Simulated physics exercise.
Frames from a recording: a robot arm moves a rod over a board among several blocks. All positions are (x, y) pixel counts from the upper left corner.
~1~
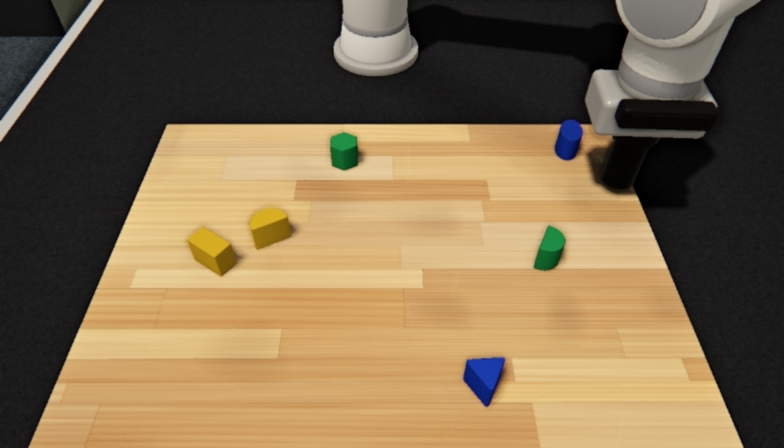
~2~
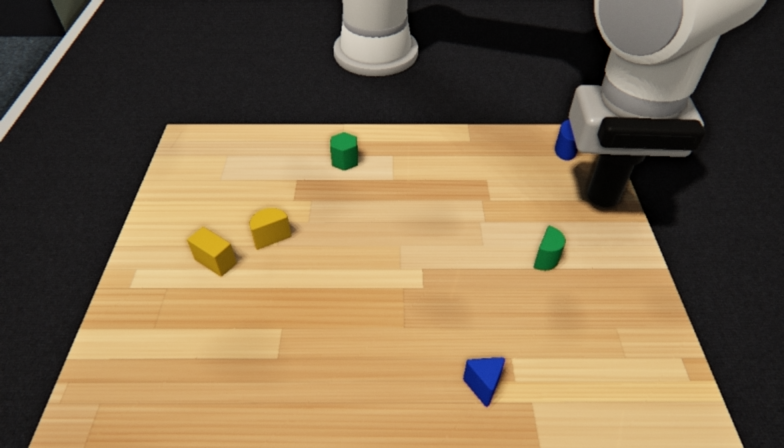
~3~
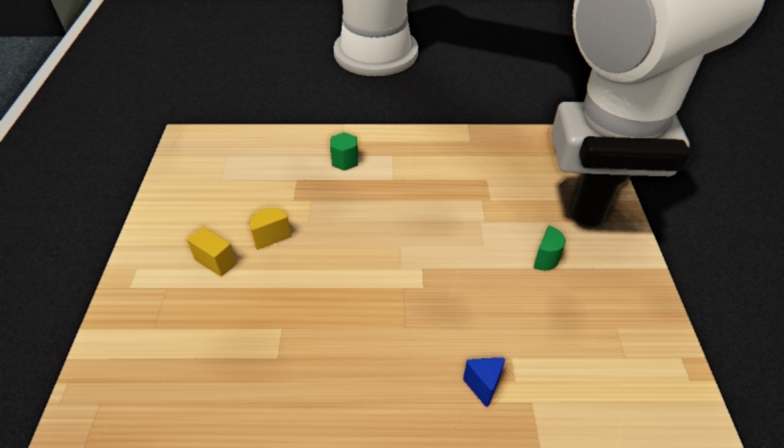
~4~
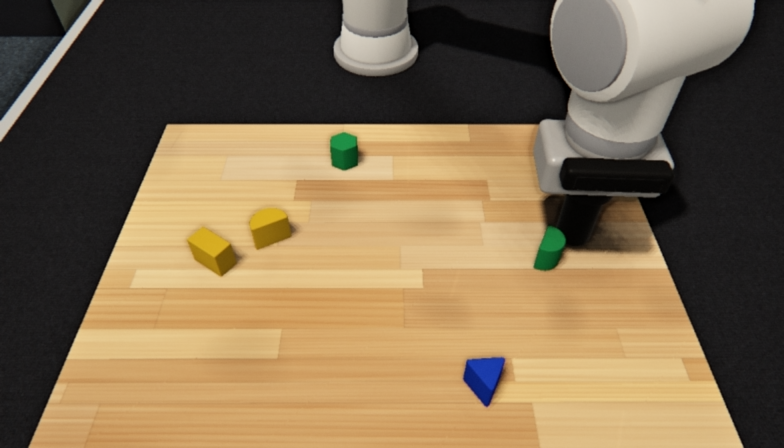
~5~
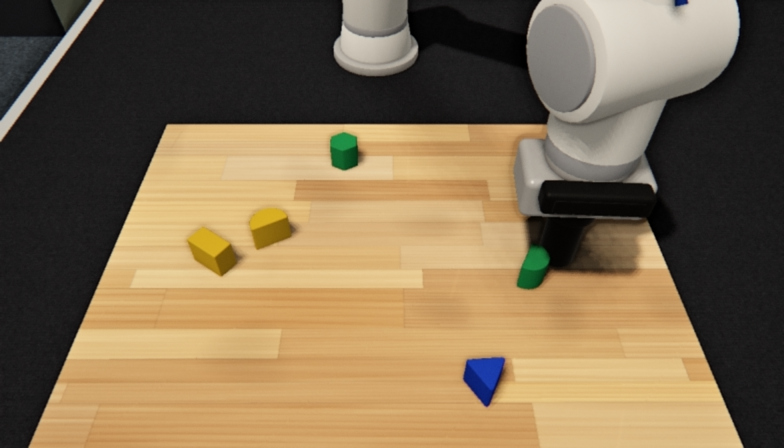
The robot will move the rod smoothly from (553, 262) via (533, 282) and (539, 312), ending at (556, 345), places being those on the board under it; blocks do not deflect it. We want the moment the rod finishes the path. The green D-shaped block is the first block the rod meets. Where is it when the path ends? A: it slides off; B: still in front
Answer: A.
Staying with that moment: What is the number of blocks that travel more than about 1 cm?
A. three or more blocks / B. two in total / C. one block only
C (one block only)
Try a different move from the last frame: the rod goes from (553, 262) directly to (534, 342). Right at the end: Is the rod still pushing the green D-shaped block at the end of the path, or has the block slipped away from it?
No longer ahead of the rod.
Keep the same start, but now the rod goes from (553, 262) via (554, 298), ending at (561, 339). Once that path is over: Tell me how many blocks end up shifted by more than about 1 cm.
Only one of them.
What follows on the original path. One third of the way, rod at (535, 275); green D-shaped block at (515, 280).
Two thirds of the way, rod at (542, 305); green D-shaped block at (509, 294), turned 30° clockwise.
At the end, rod at (559, 338); blue triangular block not moved; green D-shaped block at (509, 294), turned 30° clockwise.
